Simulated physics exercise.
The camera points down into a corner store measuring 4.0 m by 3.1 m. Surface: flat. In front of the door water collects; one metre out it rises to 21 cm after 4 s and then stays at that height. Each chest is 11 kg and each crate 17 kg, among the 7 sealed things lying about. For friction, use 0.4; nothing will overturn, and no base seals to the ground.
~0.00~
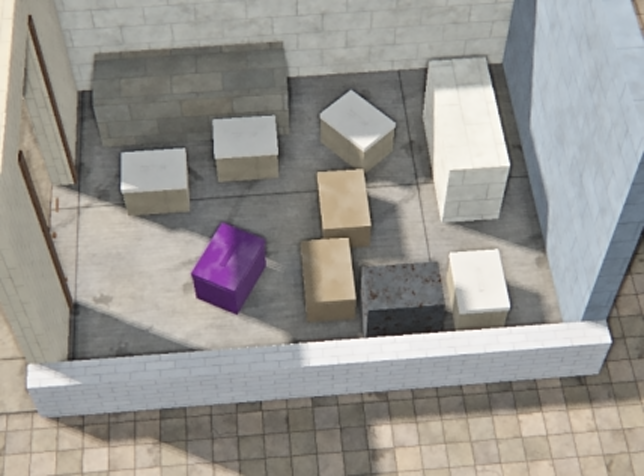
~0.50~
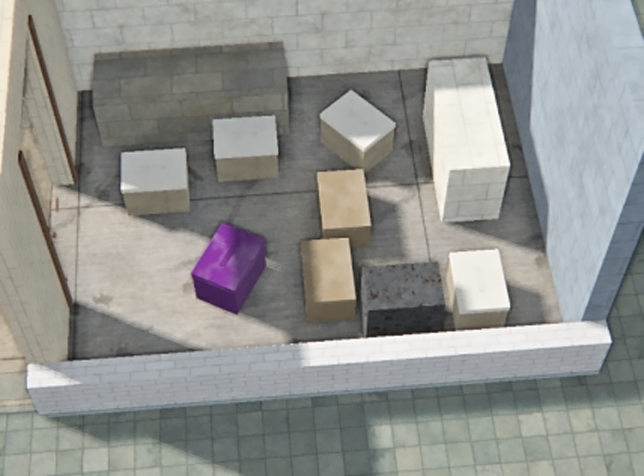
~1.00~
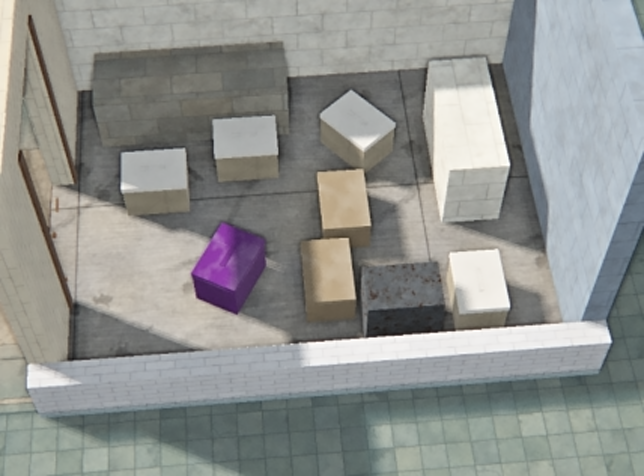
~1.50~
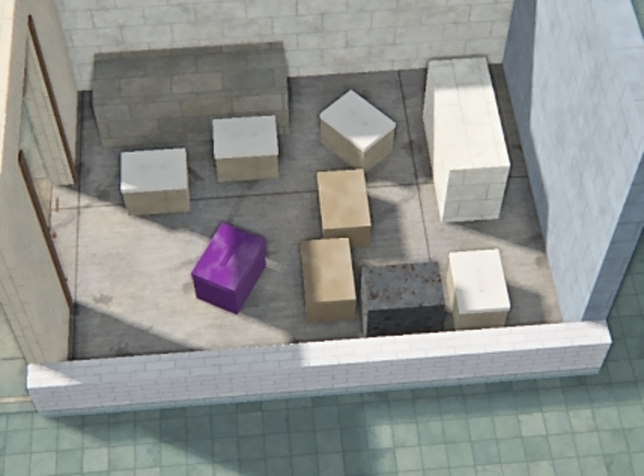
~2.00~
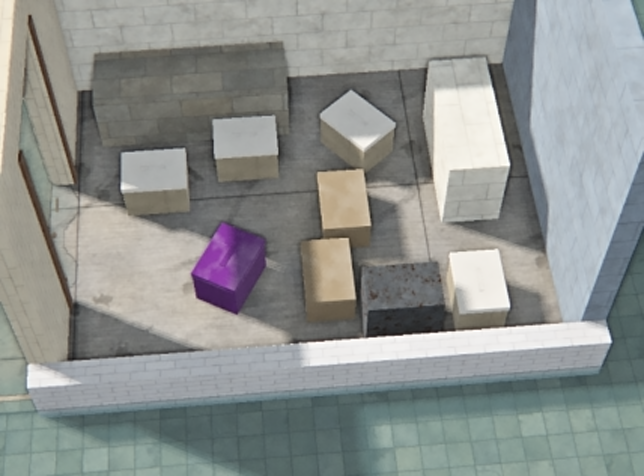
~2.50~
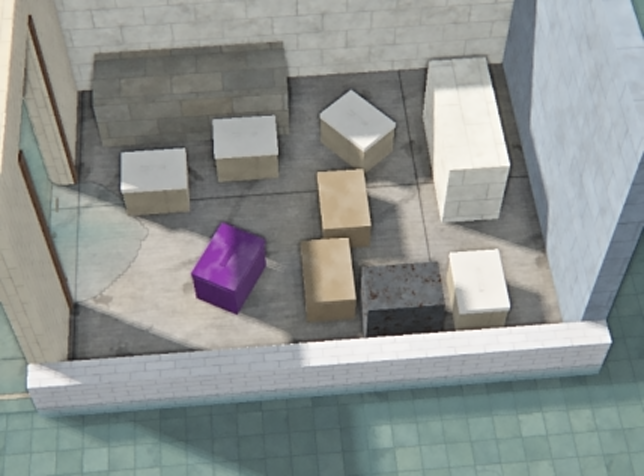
In a corner store, water covers the paving outside, then spreads through the left doorway while boxes stay still.
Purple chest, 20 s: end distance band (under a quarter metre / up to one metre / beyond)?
My guess: It's a bit away from its start.
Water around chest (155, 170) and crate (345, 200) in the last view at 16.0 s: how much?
22 and 21 cm.
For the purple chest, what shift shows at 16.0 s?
Around 20 cm from the start by that time.
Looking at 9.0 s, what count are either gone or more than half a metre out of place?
That would be 6.
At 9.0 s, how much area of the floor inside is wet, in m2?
Wet: Near 11.0 m2.
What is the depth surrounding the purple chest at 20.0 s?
Depth: About 19 cm.
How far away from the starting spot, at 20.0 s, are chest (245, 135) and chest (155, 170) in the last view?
One is off by 100 cm, the other by 250 cm, in the order asked.
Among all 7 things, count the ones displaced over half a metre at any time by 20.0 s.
I get 6.
After 4.0 s the purple chest is near (254, 267), 0.2 m from its start, aground; 0 afloat.
After 9.0 s the purple chest is near (331, 321), 1.0 m from its start, afloat; 7 afloat.
After 16.0 s the purple chest is near (255, 258), 0.2 m from its start, afloat; 7 afloat.
After 20.0 s the purple chest is near (272, 191), 0.7 m from its start, afloat; 7 afloat.
